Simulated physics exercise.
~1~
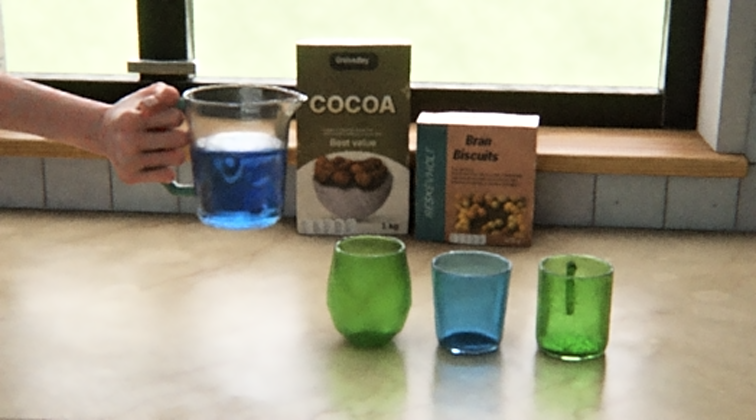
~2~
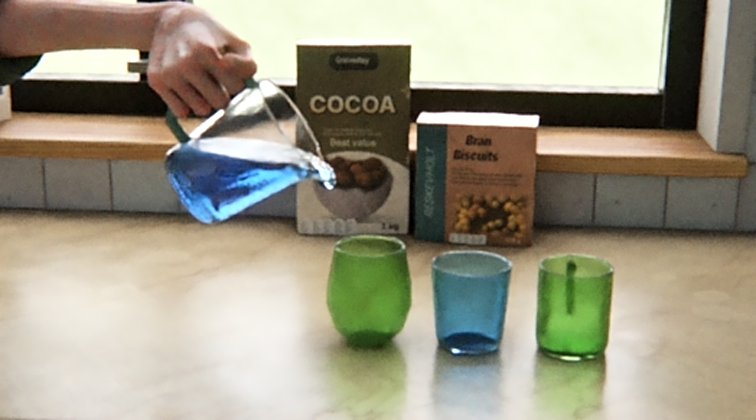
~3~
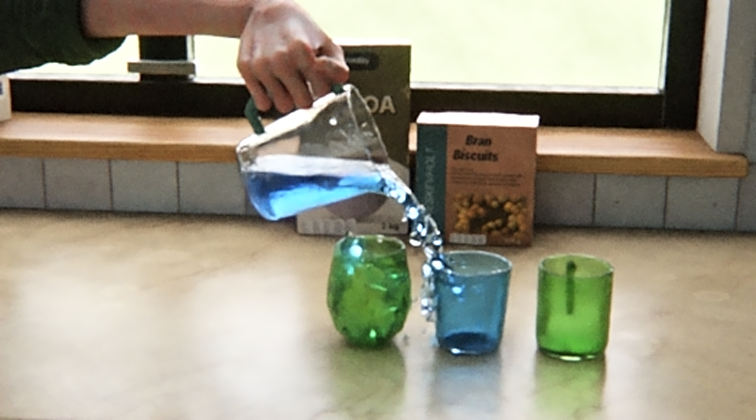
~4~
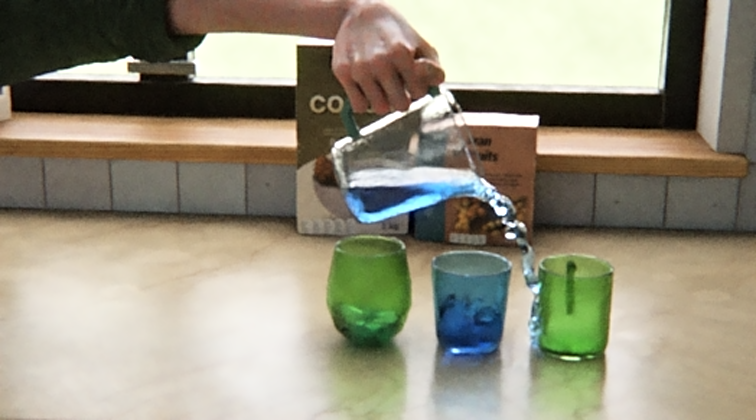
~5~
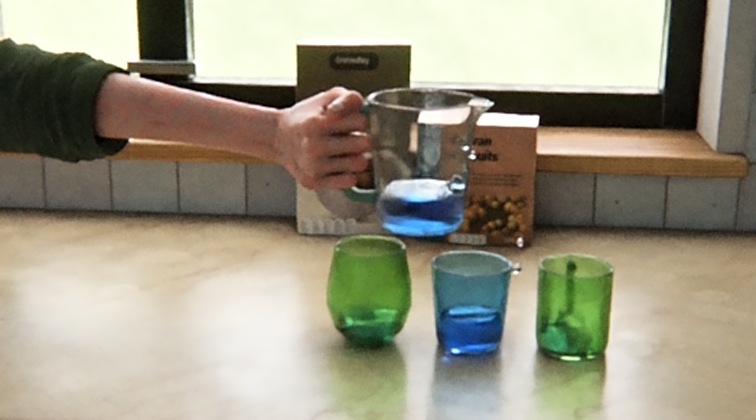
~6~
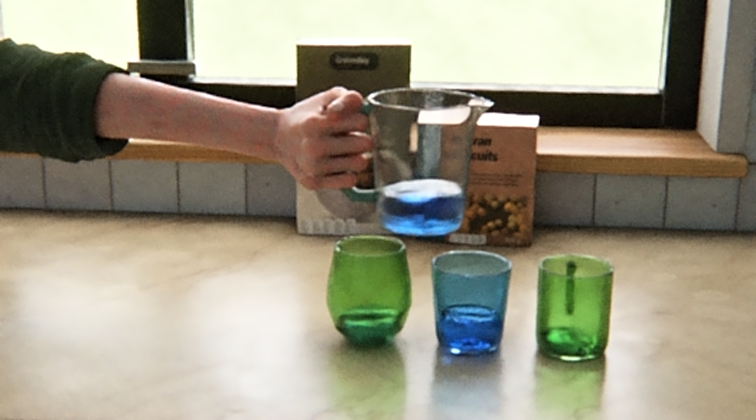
At the start, a hand holds a clear jug of blue liquid upright on the left, near a cocoa box and a biscuit box, with a green stemless glass, a blue tumbler and a green cup lined up on the worktop. The hand lifts the jug and tips it steeply to the right. As it carries the tilted jug rightwards, liquid streams down across the row, reaching the left glass, then the tumbler, then the right cup. The hand then levels the jug. It ends held still, with some liquid left inside and shallow amounts in the vessels below.
